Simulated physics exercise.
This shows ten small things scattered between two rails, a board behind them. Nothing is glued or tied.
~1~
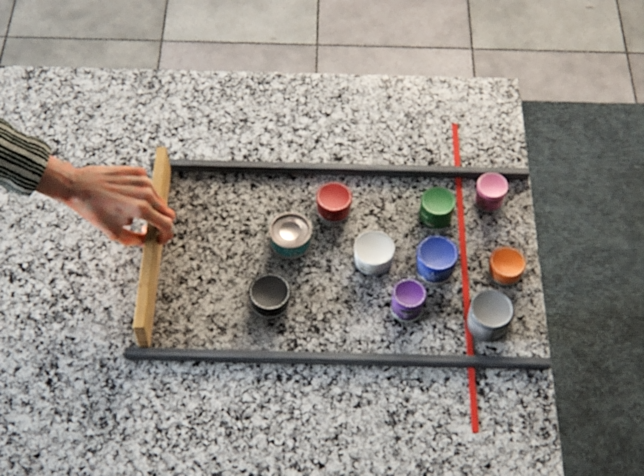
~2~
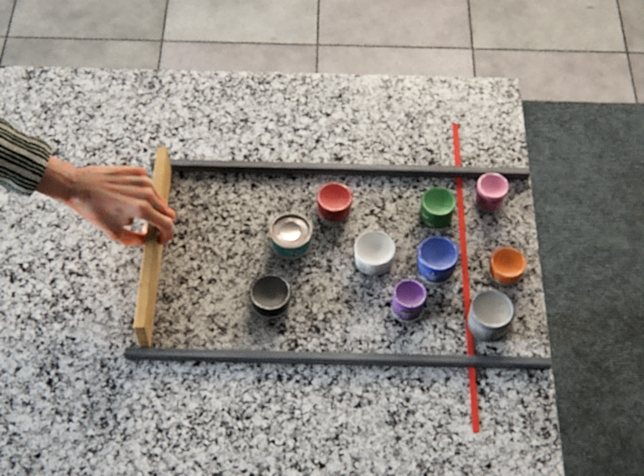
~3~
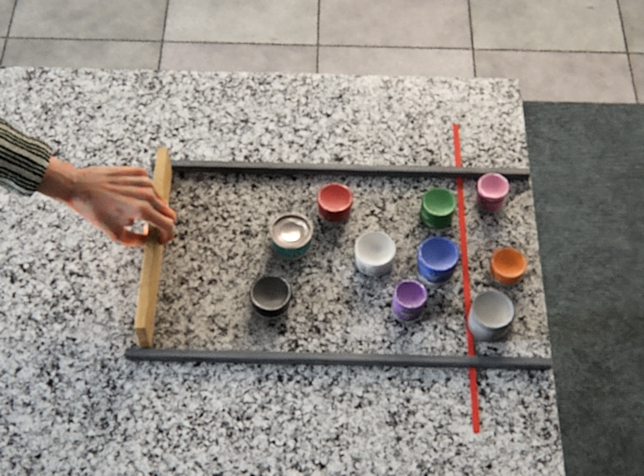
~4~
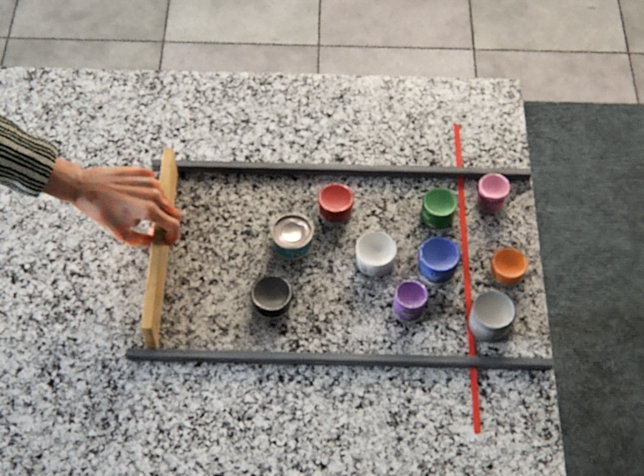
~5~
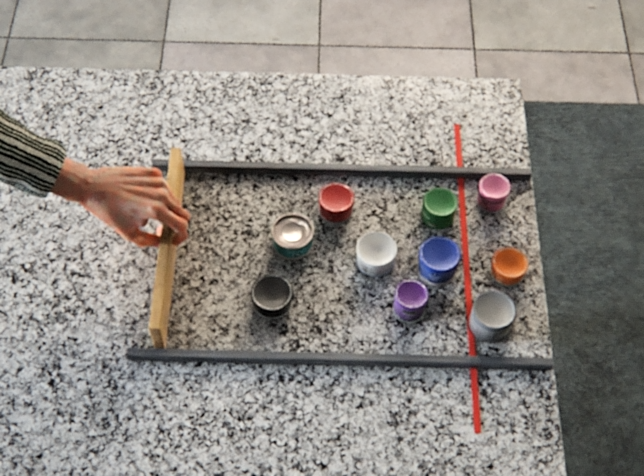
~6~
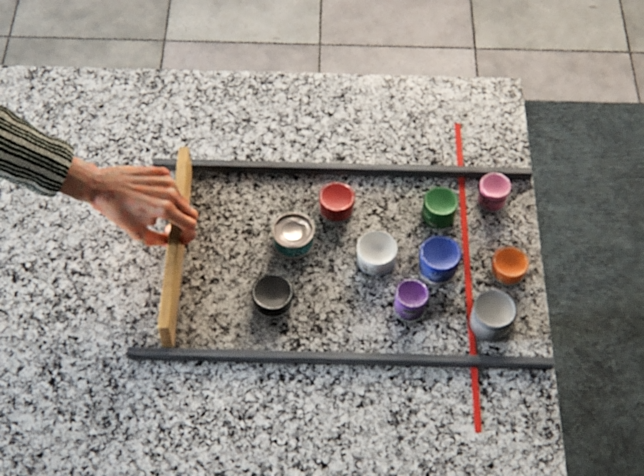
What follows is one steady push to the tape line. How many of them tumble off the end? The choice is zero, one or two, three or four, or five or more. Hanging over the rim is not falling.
Here the number that fall off is one or two.
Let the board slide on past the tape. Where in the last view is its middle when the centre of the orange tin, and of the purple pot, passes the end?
For the orange tin at (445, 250), for the purple pot at (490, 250).
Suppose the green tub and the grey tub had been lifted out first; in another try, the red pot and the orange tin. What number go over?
1 in the first case, 1 in the second.
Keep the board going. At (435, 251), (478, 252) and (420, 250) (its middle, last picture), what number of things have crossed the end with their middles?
Past the end: 0, 2 and 0.
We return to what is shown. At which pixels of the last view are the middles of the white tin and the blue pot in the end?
Near (488, 267) and (527, 256).
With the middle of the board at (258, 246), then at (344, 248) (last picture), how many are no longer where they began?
The counts are 1 and 4.
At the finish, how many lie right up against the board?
It touches 4.
A little later, none off yet; orange tin at rest near (509, 267); pink pot at rest near (494, 193); grey tub at rest near (492, 316).
When it is over, the number that fall off is one or two; down, grey tub and orange tin.
